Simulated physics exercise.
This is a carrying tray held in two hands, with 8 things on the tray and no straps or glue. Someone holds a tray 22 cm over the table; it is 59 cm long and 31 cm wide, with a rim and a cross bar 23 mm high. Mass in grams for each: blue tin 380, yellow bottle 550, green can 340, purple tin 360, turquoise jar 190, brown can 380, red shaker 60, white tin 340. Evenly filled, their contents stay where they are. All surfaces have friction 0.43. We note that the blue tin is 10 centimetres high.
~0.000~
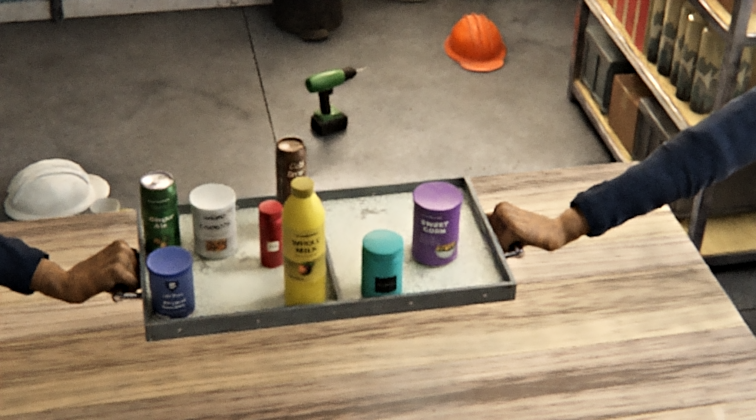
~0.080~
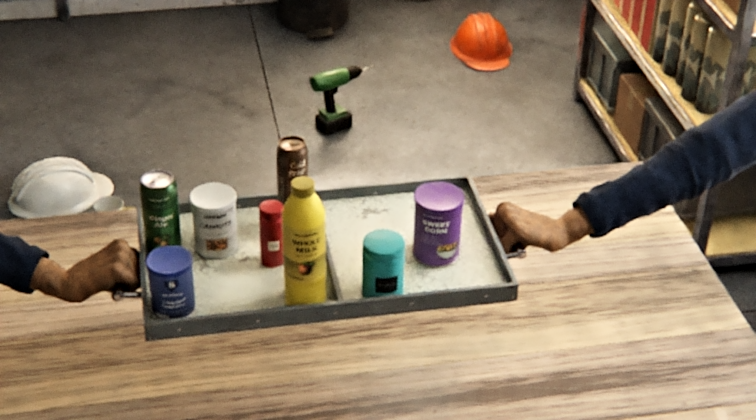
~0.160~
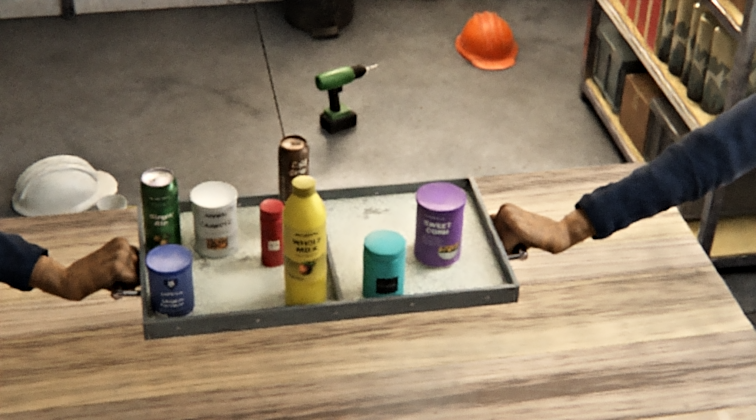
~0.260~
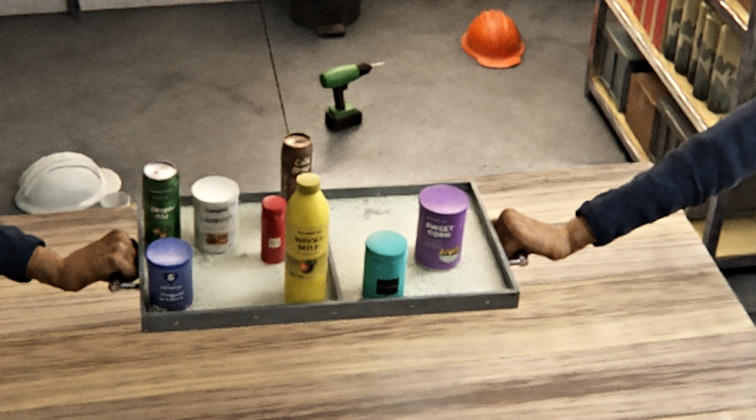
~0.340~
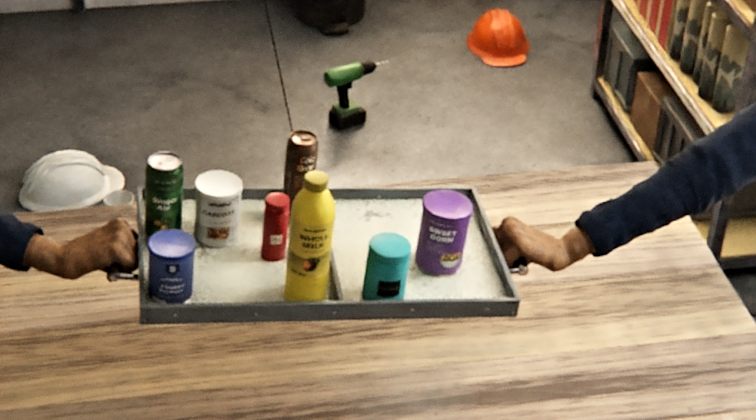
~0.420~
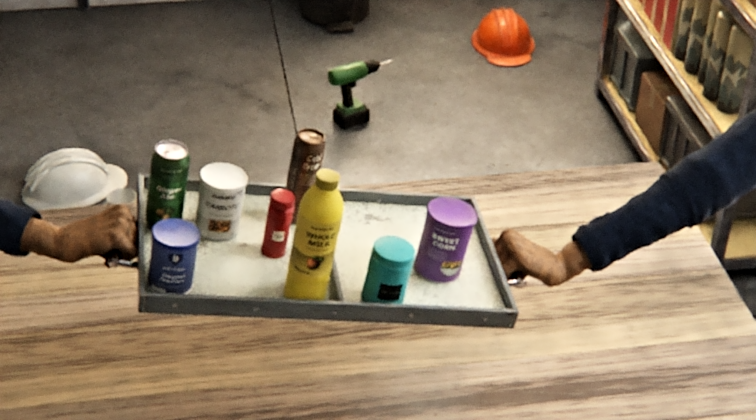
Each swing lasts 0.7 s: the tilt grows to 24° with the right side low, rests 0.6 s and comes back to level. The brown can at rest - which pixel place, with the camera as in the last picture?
The brown can ends at about (434, 197).
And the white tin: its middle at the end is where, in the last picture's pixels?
Close to pixel (298, 212) in the final view.
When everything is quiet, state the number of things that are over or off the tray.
I get 4.
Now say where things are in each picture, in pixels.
The first frame shows tray level; brown can (292, 185); blue tin (172, 285).
The second frame shows tray level; green can (161, 215); purple tin (438, 225).
The third frame shows tray level; turquoise jar (384, 267); red shaker (273, 233).
The fourth frame shows tilt 3°, right edge down; white tin (216, 215); blue tin (170, 277).
The fifth frame shows tilt 6°, right edge down; yellow bottle (311, 239); green can (164, 198).
The sixth frame shows tilt 10°, right edge down; brown can (304, 178); purple tin (445, 241).
By 0.92 s, tilt 24°, right edge down; brown can on its side near (364, 211); red shaker on its side; yellow bottle rocked 44° off its seat.
By 1.22 s, tilt 24°, right edge down; brown can on its side near (428, 237); red shaker on its side; yellow bottle rocked 67° off its seat.
When it is over (2.6 s), lying over on the tray, yellow bottle, green can, brown can and red shaker; not toppled but over 5 cm from the start, blue tin, purple tin, turquoise jar and white tin. In the last view, brown can near (434, 197).
